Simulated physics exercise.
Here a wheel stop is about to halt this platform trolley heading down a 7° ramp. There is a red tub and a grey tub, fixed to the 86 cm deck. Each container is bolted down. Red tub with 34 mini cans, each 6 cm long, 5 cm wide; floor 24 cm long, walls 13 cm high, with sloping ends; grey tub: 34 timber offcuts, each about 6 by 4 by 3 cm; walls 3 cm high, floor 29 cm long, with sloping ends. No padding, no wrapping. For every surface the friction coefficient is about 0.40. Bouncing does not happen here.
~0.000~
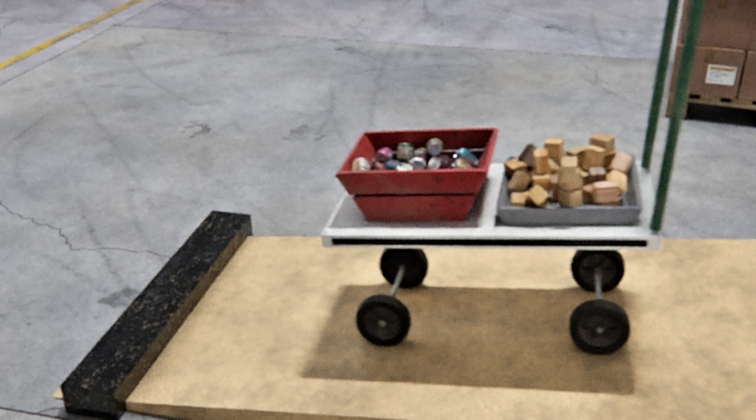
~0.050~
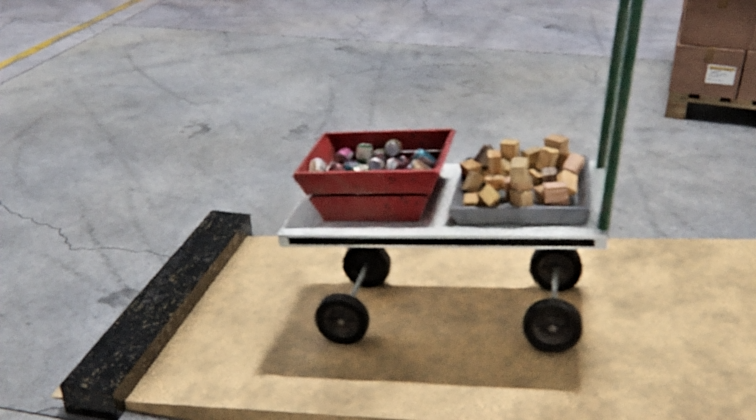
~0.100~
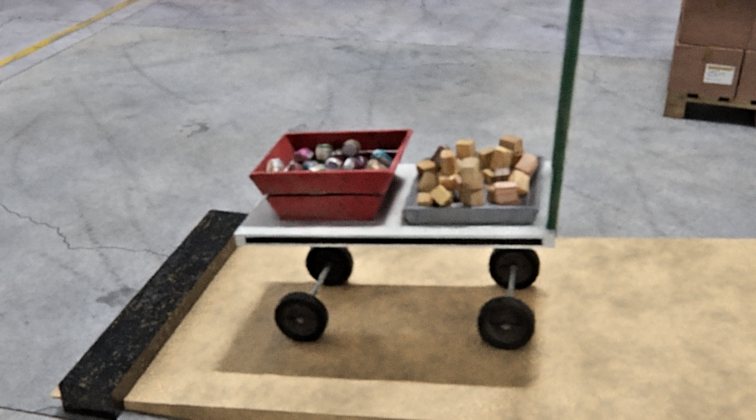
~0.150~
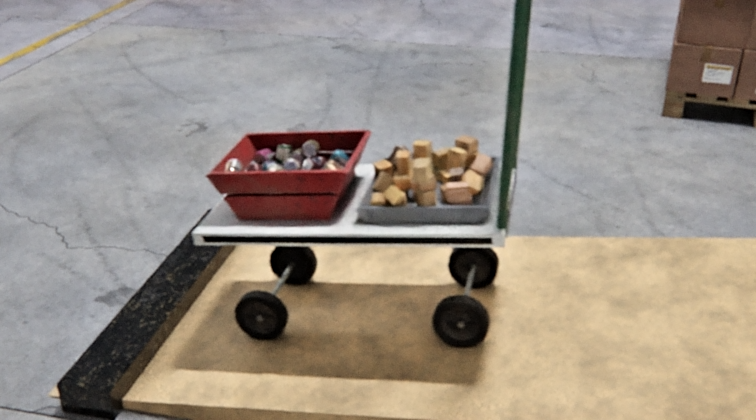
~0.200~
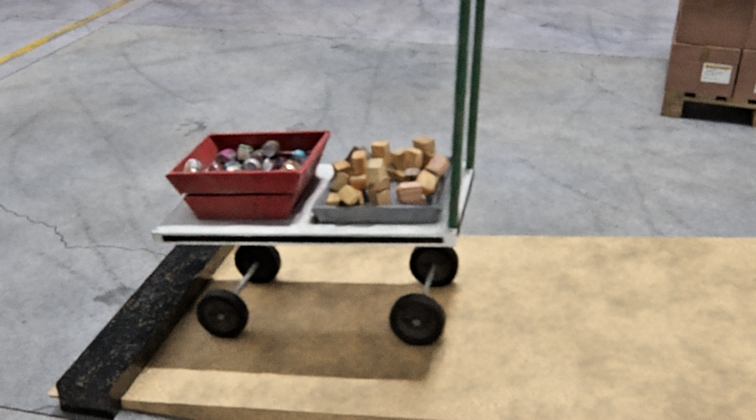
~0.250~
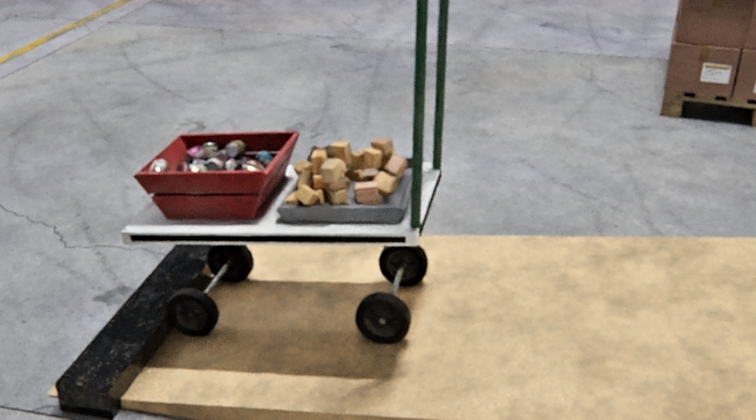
A trolley carrying a red tub of small cans and a grey tub of wooden blocks rolled steadily left across a tan board, until its front wheels were beside the black strip.
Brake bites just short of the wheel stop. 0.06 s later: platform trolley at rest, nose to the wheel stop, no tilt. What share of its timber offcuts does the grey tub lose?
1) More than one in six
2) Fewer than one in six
1, more than one in six.
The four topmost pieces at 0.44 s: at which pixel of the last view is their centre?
About (274, 107).
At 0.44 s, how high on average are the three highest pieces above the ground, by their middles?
About 74 cm up.
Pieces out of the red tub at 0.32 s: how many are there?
At that moment the red tub count out stands near 0.
After 0.32 s, the red tub has all 34 and the grey tub is down by 5 of 34.
After 0.44 s, the red tub is down by 1 of 34 and the grey tub is down by 11 of 34.
After 0.67 s, the red tub is down by 2 of 34 and the grey tub is down by 14 of 34.
When it is over (at 1.17 s), the red tub is down by 2 of 34 and the grey tub is down by 14 of 34. Asked share, 14 of 34, 41 per cent.
